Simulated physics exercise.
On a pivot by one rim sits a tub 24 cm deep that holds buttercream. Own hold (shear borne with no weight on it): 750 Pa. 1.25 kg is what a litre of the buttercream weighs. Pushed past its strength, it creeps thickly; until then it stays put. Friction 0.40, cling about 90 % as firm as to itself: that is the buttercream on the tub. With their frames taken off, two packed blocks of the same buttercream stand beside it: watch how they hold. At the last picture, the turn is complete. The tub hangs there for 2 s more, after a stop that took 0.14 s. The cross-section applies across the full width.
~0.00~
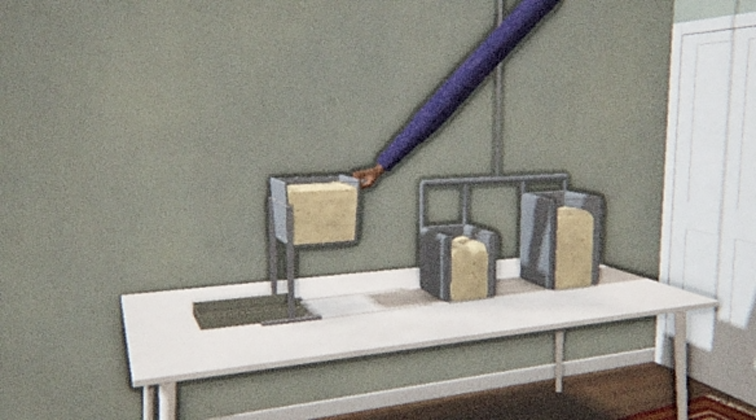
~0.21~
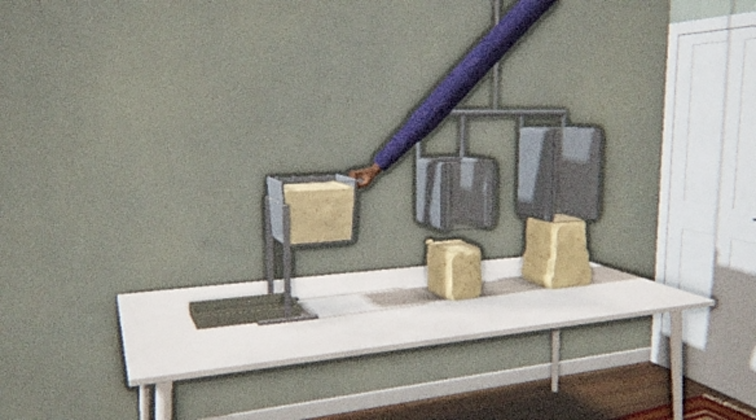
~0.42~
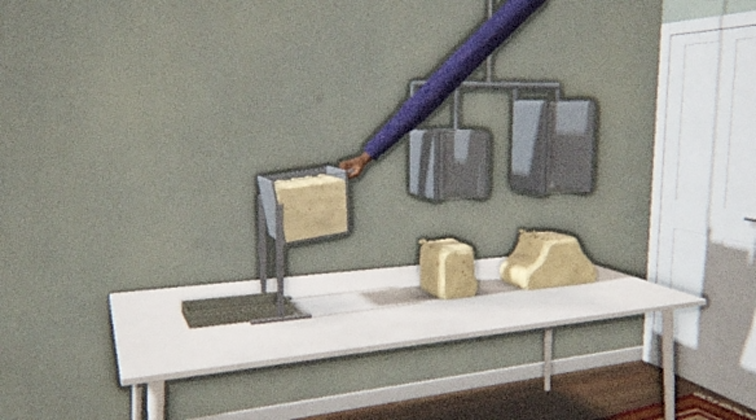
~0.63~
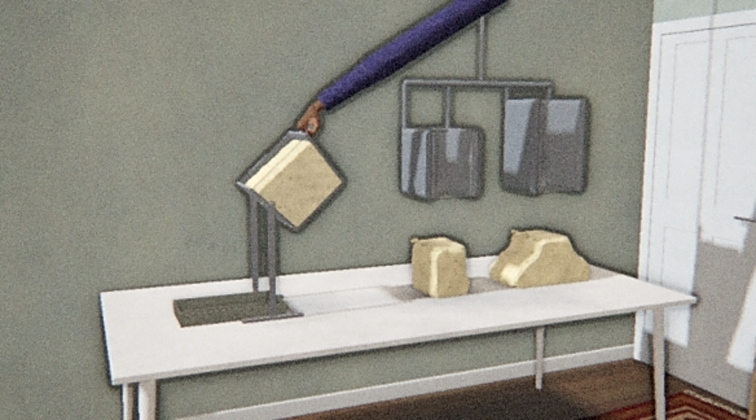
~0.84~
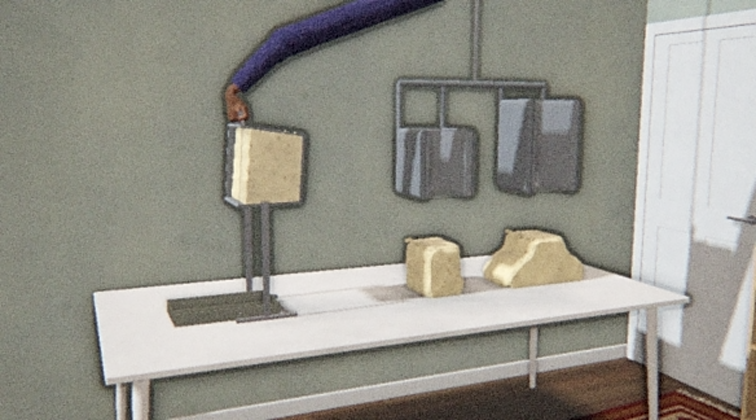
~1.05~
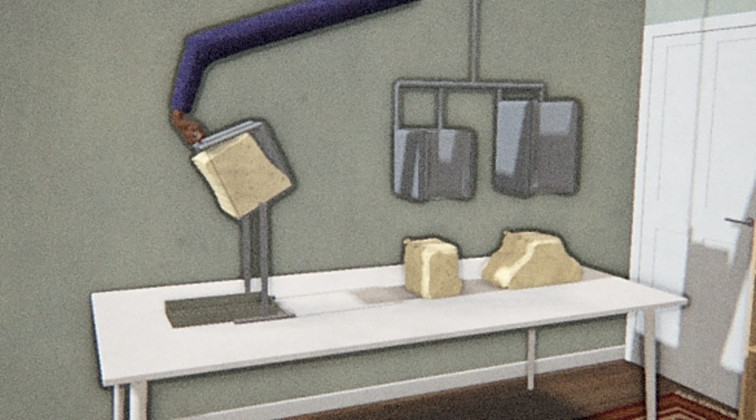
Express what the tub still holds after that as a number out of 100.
Something like 0 per cent.
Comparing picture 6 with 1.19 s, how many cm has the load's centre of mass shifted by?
I'd put the distance at about 13 centimetres.
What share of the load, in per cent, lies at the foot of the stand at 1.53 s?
I reckon around 100 % of it.
After 1.19 s, the tub is at 115 degrees and holds 44 %.
After 1.36 s, the tub is at 115 degrees and holds 0 %.
After 1.53 s, the tub is at 115 degrees and holds 0 %.
After 1.70 s, the tub is at 115 degrees and holds 0 %.
After 3.05 s, the tub is at 115 degrees and holds 0 %.
